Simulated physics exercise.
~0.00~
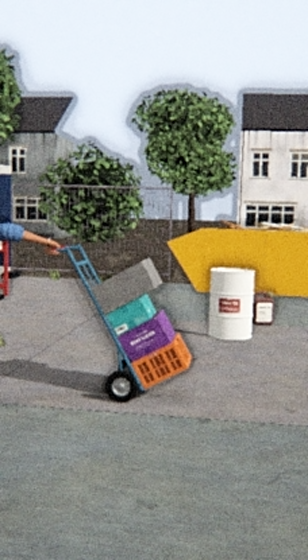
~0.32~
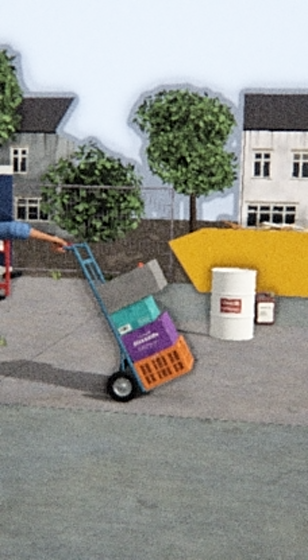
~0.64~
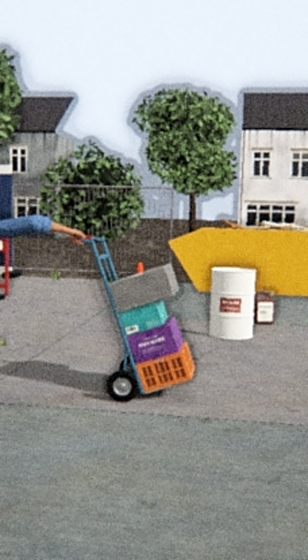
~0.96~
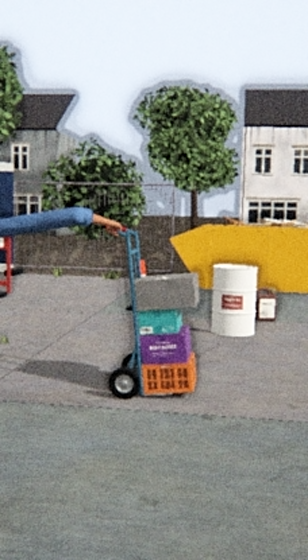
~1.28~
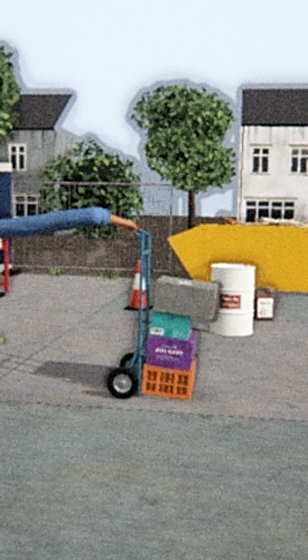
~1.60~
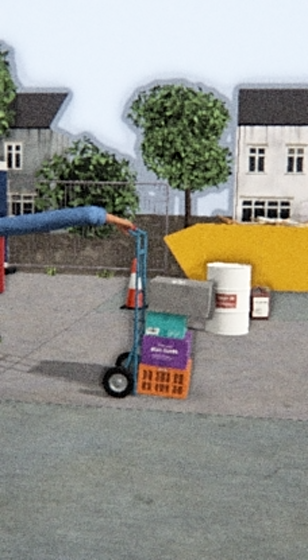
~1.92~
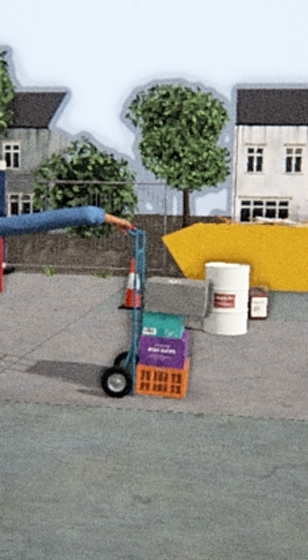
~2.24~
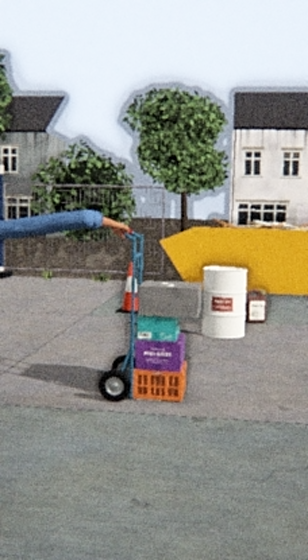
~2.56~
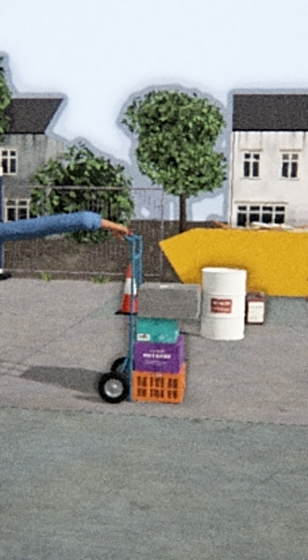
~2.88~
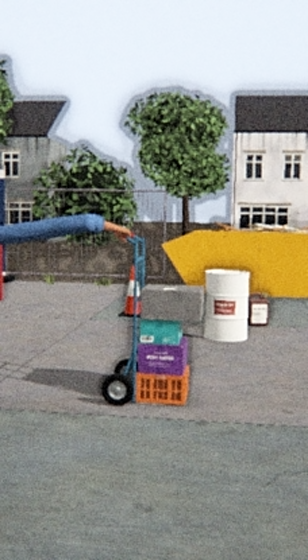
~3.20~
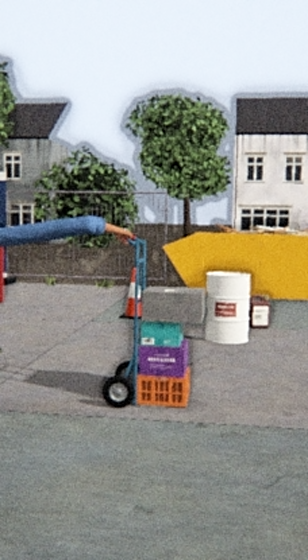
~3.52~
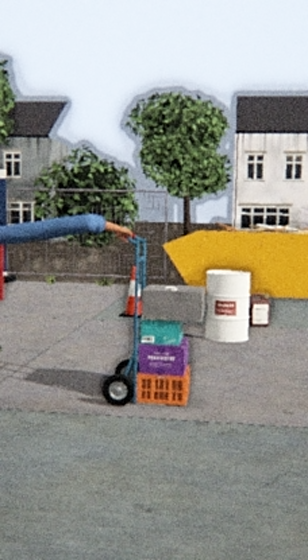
A blue hand truck, tilted back toward the left, carries a stack of four items, with an orange crate at the bottom, then a purple box, a turquoise box and a grey parcel. It stands on grey pavement, seen from the side, with a yellow skip, white drum, trees and houses behind. An arm in a blue sleeve reaches from the left and swings the handle forward until the truck is upright. The stack tips slightly forward as the plate lands, the grey parcel leaning most, then settles back. All four end upright and stacked, the hand still on the handle.
